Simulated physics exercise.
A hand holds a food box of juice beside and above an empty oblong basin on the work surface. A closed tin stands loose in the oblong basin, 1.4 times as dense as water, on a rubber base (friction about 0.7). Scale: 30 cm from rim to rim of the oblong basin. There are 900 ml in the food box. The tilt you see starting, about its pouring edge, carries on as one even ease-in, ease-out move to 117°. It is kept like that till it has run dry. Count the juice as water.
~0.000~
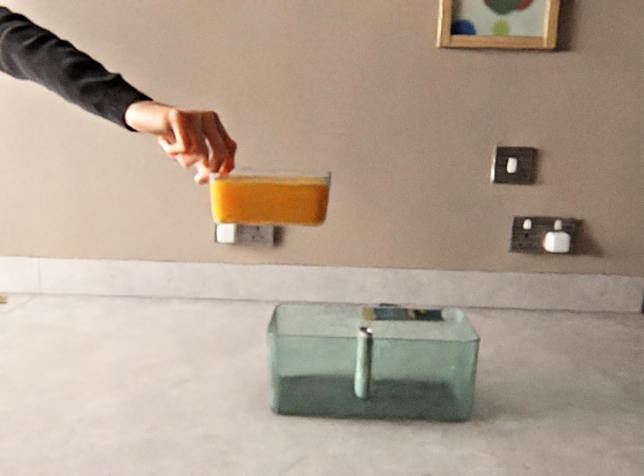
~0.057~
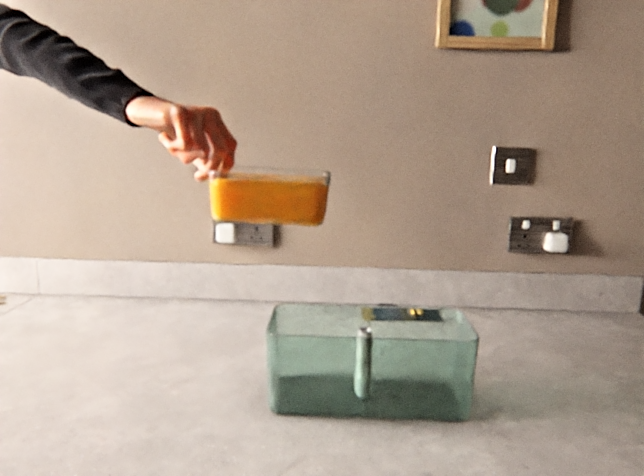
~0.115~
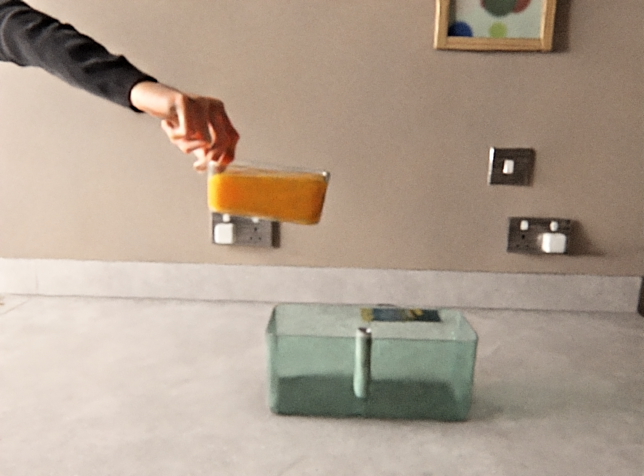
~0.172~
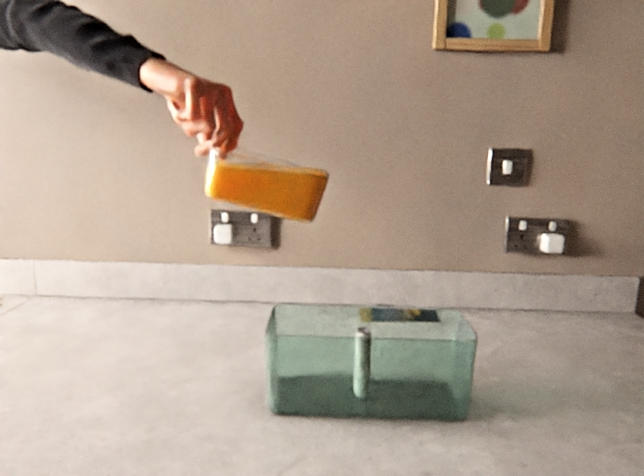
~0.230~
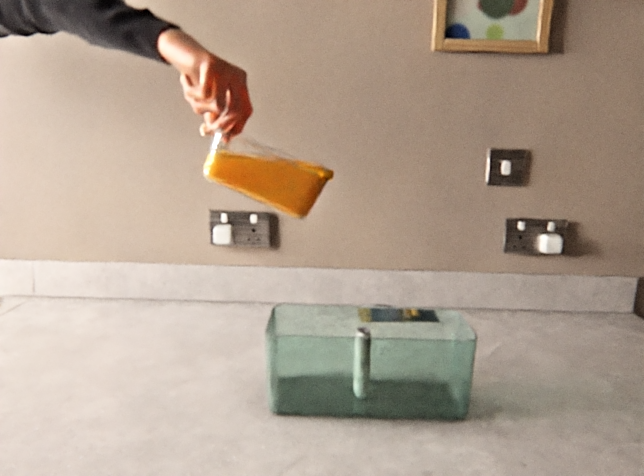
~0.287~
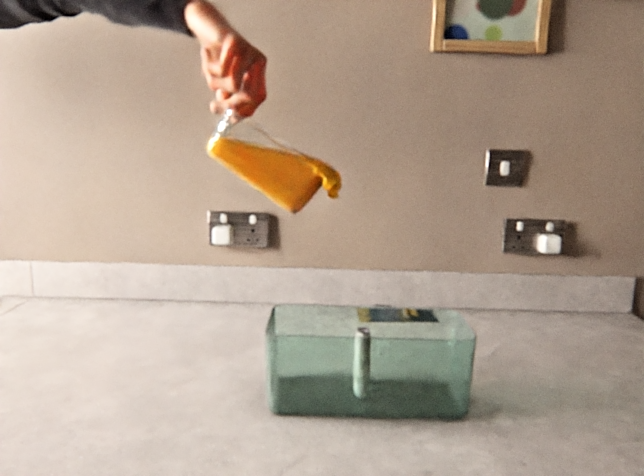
A hand held a clear container of orange juice above a greenish see-through basin on the counter, then raised its left end, tilting it down to the right until juice began spilling over the edge.
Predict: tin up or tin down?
The tin falls.
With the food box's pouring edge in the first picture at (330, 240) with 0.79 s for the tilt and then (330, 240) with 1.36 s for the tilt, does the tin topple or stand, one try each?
First it keeps standing; then it keeps standing.
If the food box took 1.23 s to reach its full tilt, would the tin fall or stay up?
Then it keeps standing.
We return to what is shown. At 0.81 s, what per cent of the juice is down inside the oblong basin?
Some 78 per cent.
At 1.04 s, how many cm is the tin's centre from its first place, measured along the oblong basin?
Some 2 cm.
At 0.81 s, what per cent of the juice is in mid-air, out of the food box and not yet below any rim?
Some 10 per cent.
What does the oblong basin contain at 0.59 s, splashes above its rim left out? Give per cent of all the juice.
Some 12 per cent.
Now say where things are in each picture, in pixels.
In the first frame, tilt 0°; pouring edge (330, 176); surface from (219, 178) to (328, 181); the oblong basin's rim runs from (271, 319) to (471, 326); the tin's top is at (365, 333).
In the second frame, tilt 2°; pouring edge (330, 176); surface from (219, 177) to (328, 180).
In the third frame, tilt 6°; pouring edge (329, 176); surface from (218, 173) to (327, 177).
In the fourth frame, tilt 13°; pouring edge (328, 177); surface from (217, 165) to (328, 173); 1 per cent is over the edge.
In the fifth frame, tilt 23°; pouring edge (327, 177); surface from (217, 153) to (327, 173); 4 per cent is over the edge.
In the sixth frame, tilt 34°; pouring edge (327, 177); surface from (217, 138) to (317, 163); 10 per cent is over the edge.
By 0.59 s the tilt is 99° and 13 per cent is still to pour; the tin stands where it began.
By 0.81 s the tilt is 117° and 0 per cent is still to pour; the tin stands where it began.
By 1.04 s the tilt is 117° and 0 per cent is still to pour; the tin leans 14°.
By 1.29 s the tilt is 117° and 0 per cent is still to pour; the tin stands 1 cm from where it began.
At rest the tin lies on its side.
